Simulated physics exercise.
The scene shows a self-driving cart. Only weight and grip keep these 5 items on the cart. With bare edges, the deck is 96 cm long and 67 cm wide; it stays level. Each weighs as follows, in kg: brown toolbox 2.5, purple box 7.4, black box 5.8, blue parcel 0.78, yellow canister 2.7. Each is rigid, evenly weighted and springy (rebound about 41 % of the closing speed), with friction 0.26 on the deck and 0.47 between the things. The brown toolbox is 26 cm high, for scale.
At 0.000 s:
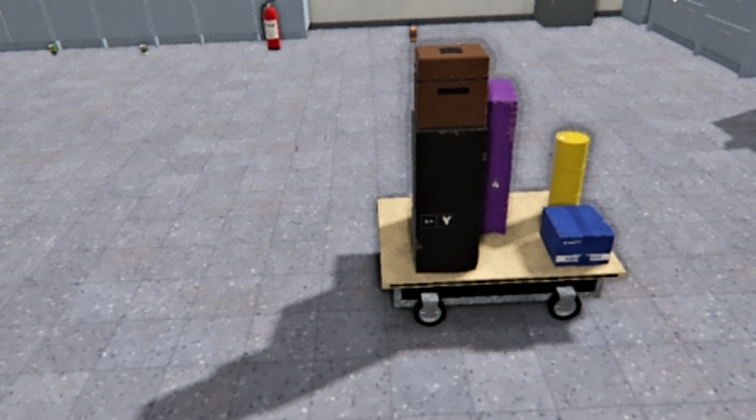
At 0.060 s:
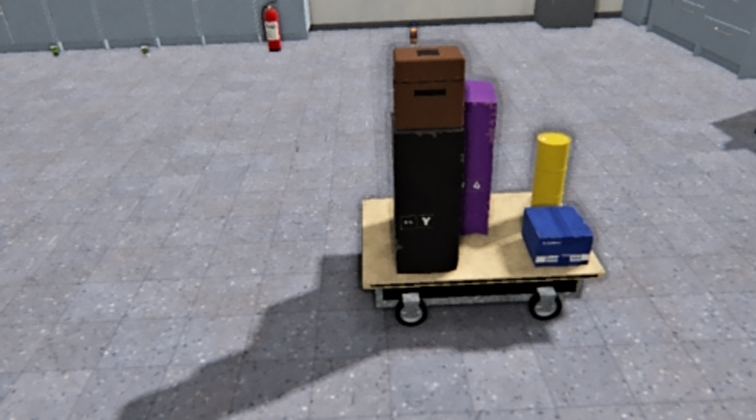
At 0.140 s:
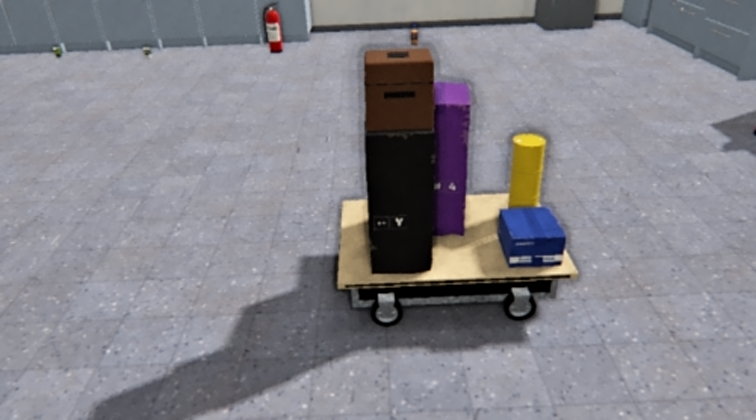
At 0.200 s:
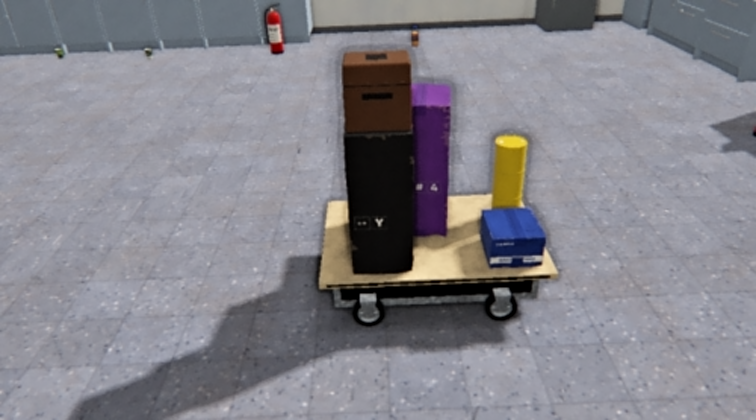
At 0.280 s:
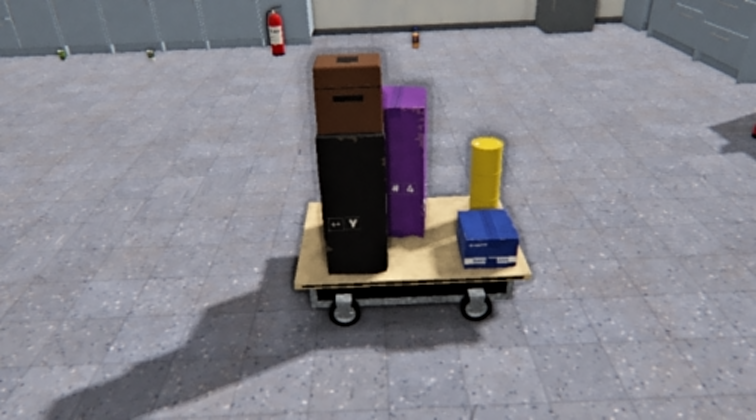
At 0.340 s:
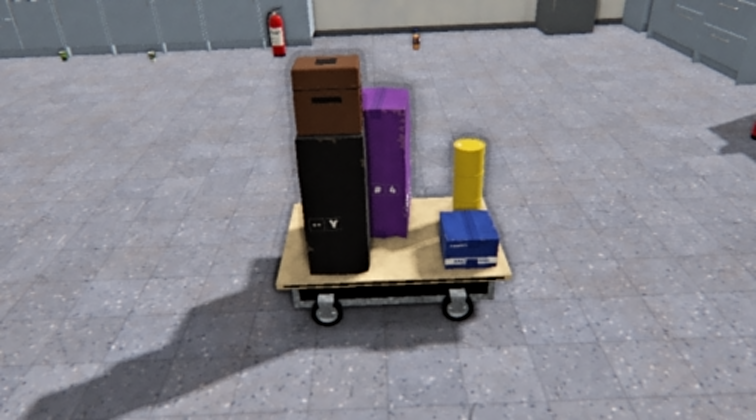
A flat cart carrying stacked boxes and a yellow canister rolls left across the tiled floor.
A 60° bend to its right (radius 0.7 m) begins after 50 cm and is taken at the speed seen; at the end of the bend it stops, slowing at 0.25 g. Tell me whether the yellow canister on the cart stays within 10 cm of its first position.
It stays within that distance.
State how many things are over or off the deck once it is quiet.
Count: 2.
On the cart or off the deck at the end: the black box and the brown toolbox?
At the end the black box winds up past the limits and the brown toolbox winds up past the limits.
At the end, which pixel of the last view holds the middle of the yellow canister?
It ends up at about (275, 141).
By 0.74 s, 96 cm covered, turned 26°; brown toolbox now off the deck; black box 16 cm from its spot; purple box 6 cm from its spot.
By 1.04 s, 135 cm covered, turned 56°; black box now off the deck; purple box 13 cm from its spot; blue parcel 5 cm from its spot.
By 1.34 s, 171 cm covered, turned 60°; purple box 13 cm from its spot; blue parcel 8 cm from its spot.
By 1.74 s, 188 cm covered, turned 60°, stopped; purple box 13 cm from its spot; blue parcel 10 cm from its spot.
When it is over (2.3 s), off the deck, brown toolbox and black box; not toppled but over 10 cm from the start, purple box and blue parcel; yellow canister within 10 cm of the start. End places, in pixels of the last picture, yellow canister near (275, 141).
